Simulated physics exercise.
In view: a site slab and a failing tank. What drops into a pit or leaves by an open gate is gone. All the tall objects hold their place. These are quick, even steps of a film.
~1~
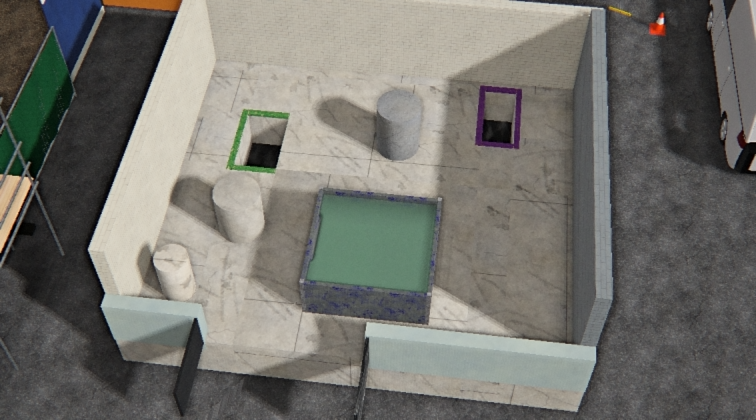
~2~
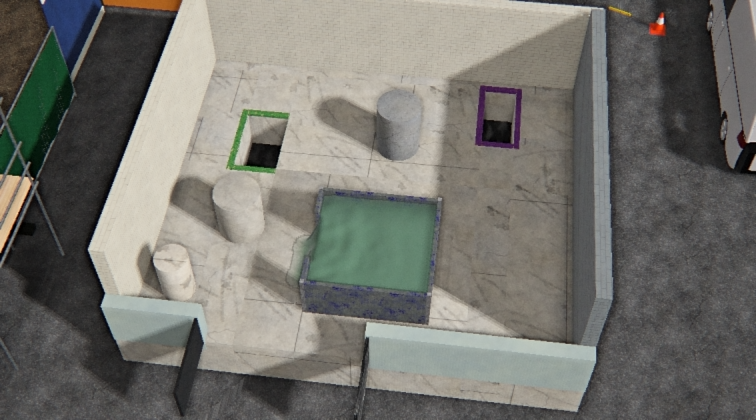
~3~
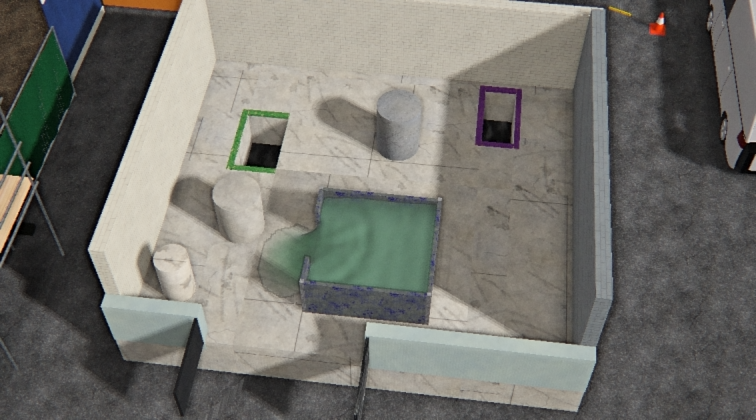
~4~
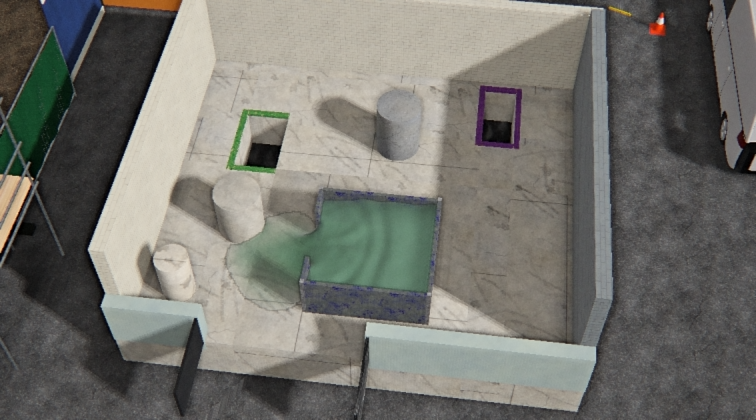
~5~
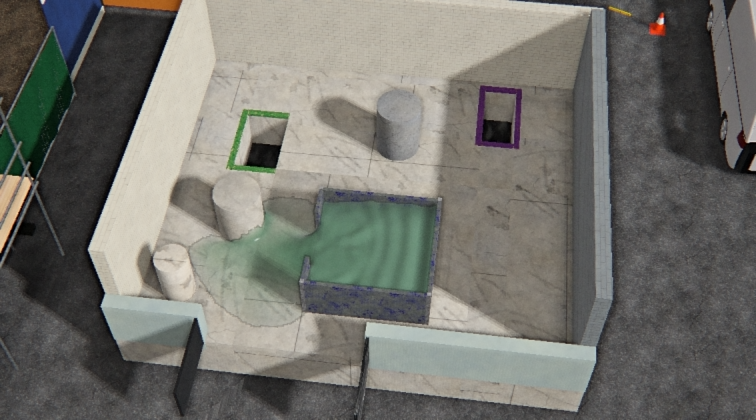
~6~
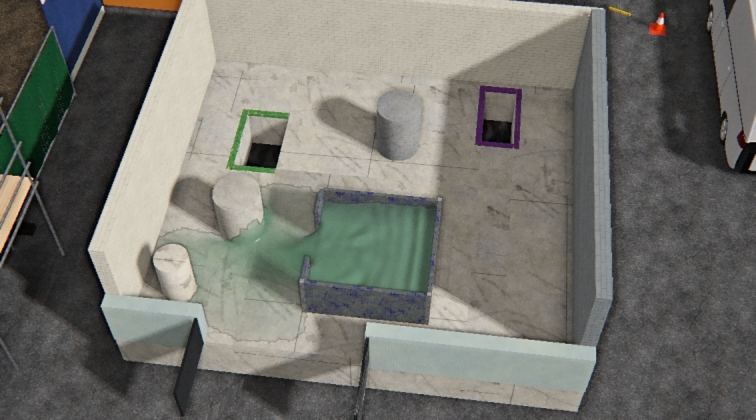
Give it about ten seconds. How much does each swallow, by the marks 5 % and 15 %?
One by one: The gate takes over 15 %; the purple pit takes under 5 %; the green pit takes over 15 %.
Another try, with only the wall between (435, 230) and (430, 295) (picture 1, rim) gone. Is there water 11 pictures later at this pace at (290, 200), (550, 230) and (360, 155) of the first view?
In that order: Clear, flooded, no water.
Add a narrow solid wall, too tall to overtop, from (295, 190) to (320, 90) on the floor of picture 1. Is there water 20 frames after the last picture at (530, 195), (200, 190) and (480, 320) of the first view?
In that order: No water, flooded, no water.
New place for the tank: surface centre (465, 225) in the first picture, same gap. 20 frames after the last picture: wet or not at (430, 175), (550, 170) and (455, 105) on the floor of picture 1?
One after the other: No water, not flooded, dry.
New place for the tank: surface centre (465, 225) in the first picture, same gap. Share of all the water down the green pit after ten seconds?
Roughly, in per cent: Green 35.
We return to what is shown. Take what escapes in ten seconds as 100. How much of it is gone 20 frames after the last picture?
Near 25 in a hundred.
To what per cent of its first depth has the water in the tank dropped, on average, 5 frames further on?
Some 68 per cent.
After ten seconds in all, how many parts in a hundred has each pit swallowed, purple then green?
Roughly 2 per cent, then 24 per cent.
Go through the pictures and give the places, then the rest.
The first picture shows the tank at (373, 243) is whole and still.
In the second picture, water pours out at (315, 253) and has run to (300, 241).
In the third picture, water pours out at (315, 255) and has run to (268, 246).
In the fourth picture, the front is at (231, 254), out from the gap at (315, 255).
In the fifth picture, water pours out at (315, 254) and has run to (198, 245).
In the sixth picture, water pours out at (315, 254) and has run to a hidden place.
A moment on, water covers 20 % of the floor; the gate 1 %, the purple pit 0 %, the green pit 1 %.
Next, water covers 30 % of the floor; the gate 2 %, the purple pit 0 %, the green pit 2 %.
Then, water covers 50 % of the floor; the gate 5 %, the purple pit 0 %, the green pit 6 %.
Later, water covers 55 % of the floor; the gate 13 %, the purple pit 0 %, the green pit 15 %.
In the end, water covers 70 % of the floor; the gate 19 %, the purple pit 2 %, the green pit 24 %.
